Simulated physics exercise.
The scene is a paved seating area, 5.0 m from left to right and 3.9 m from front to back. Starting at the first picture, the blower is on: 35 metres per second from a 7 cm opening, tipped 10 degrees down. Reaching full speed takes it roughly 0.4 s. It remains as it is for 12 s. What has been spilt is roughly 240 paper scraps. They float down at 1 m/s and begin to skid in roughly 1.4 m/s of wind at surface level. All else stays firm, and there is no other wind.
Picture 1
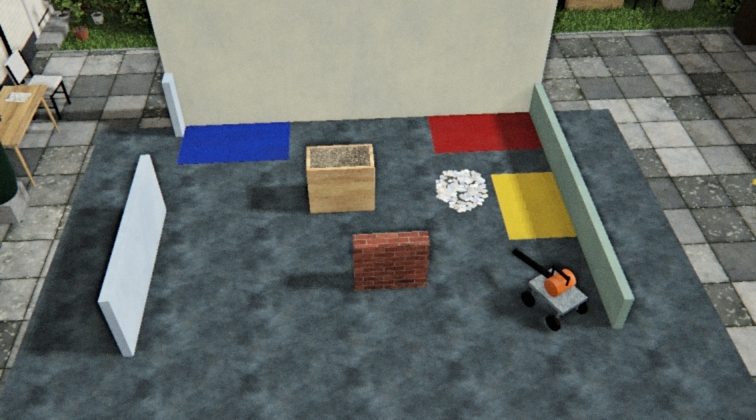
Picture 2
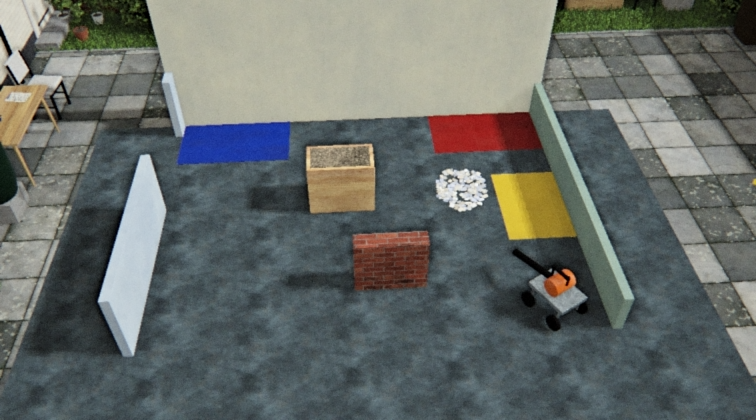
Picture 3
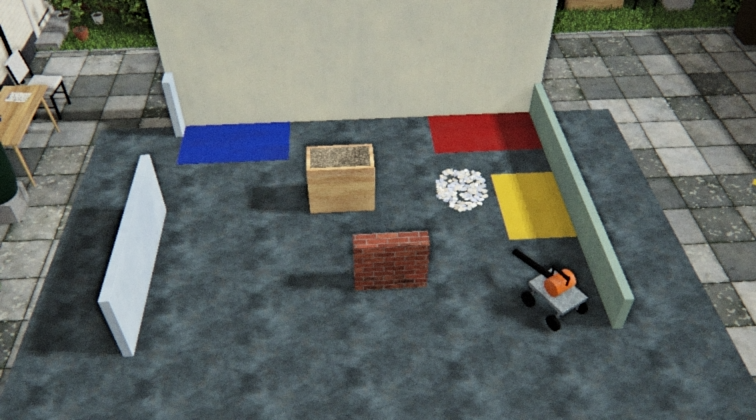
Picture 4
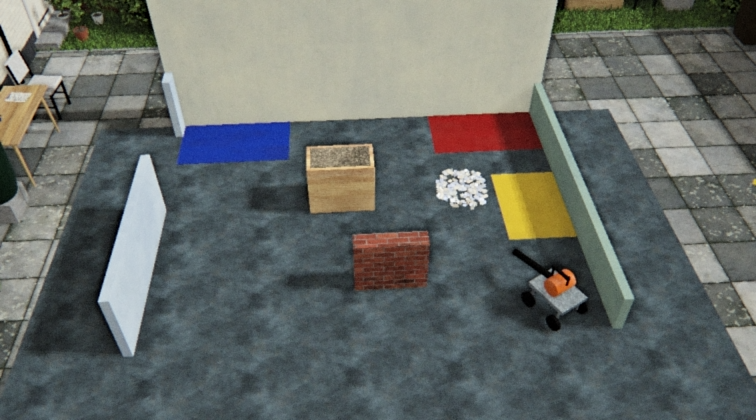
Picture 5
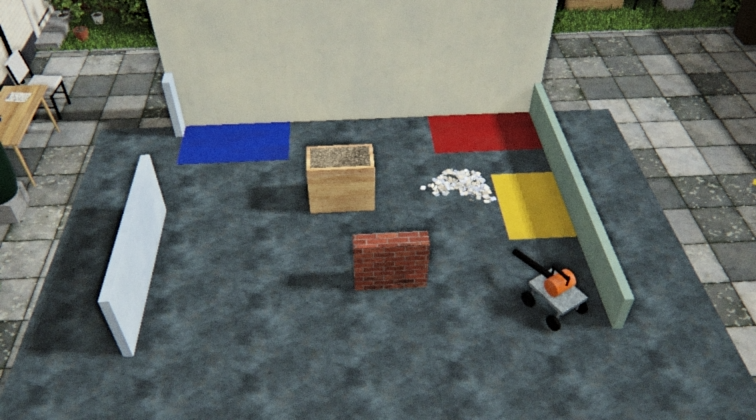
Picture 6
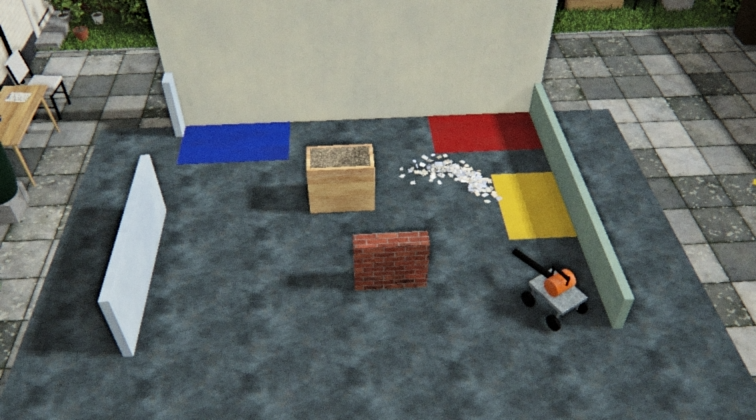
White paper scraps lie still in a round patch, then spread leftward and away from the blower.
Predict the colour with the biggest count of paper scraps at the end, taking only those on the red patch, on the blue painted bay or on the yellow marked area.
I would say red ends with the biggest count.
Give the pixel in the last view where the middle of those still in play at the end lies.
I'd put it close to (451, 116) in the last view.
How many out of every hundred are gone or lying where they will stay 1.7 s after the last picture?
Roughly 10 per cent of them.
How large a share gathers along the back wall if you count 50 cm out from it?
Share: Approx. 80 %.
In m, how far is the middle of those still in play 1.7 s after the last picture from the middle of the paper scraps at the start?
Roughly 1.4 m from where they started.
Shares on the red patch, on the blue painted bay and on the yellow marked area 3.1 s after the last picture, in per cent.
Roughly 60 % red, 5 % blue and 1 % yellow.
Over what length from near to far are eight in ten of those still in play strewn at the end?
0.8 m or thereabouts.
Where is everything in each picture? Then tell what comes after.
The middle of the paper scraps is near (460, 188), none has stirred yet and the mouth of the blower is at (515, 251), in the first frame.
The middle of the paper scraps is near (460, 187), none has stirred yet, the blue painted bay is centred on (236, 142), the yellow marked area is centred on (532, 204) and the red patch is centred on (484, 132), in the second frame.
The middle of the paper scraps is near (460, 187), none has stirred yet, the top of a planter is at (340, 157) and the top of a low wall is at (391, 239), in the third frame.
The middle of the paper scraps is near (464, 189) and about 5 % have left their places, in the fourth frame.
The middle of the paper scraps is near (462, 184), the farthest in sight from the blower is at (445, 173) and about 35 % have left their places, in the fifth frame.
The middle of the paper scraps is near (461, 173), the farthest in sight from the blower is at (401, 169) and about 70 % have left their places, in the sixth frame.
Then, 1.7 s after the last picture, 92 % are on the move or not yet settled, 3 % are on the blue painted bay, 3 % on the yellow marked area and 46 % on the red patch; the middle of those still in play is near (442, 122).
Then, 3.1 s after the last picture, 82 % are on the move or not yet settled, 5 % are on the blue painted bay, 1 % on the yellow marked area and 58 % on the red patch; the middle of those still in play is near (445, 119).
Then, 5.8 s after the last picture, 65 % are on the move or not yet settled, 5 % are on the blue painted bay, 1 % on the yellow marked area and 65 % on the red patch; the middle of those still in play is near (446, 118).
Then, 11.2 s after the last picture, at the end, 6 % are on the blue painted bay, 1 % on the yellow marked area and 72 % on the red patch; the middle of those still in play is near (451, 116).
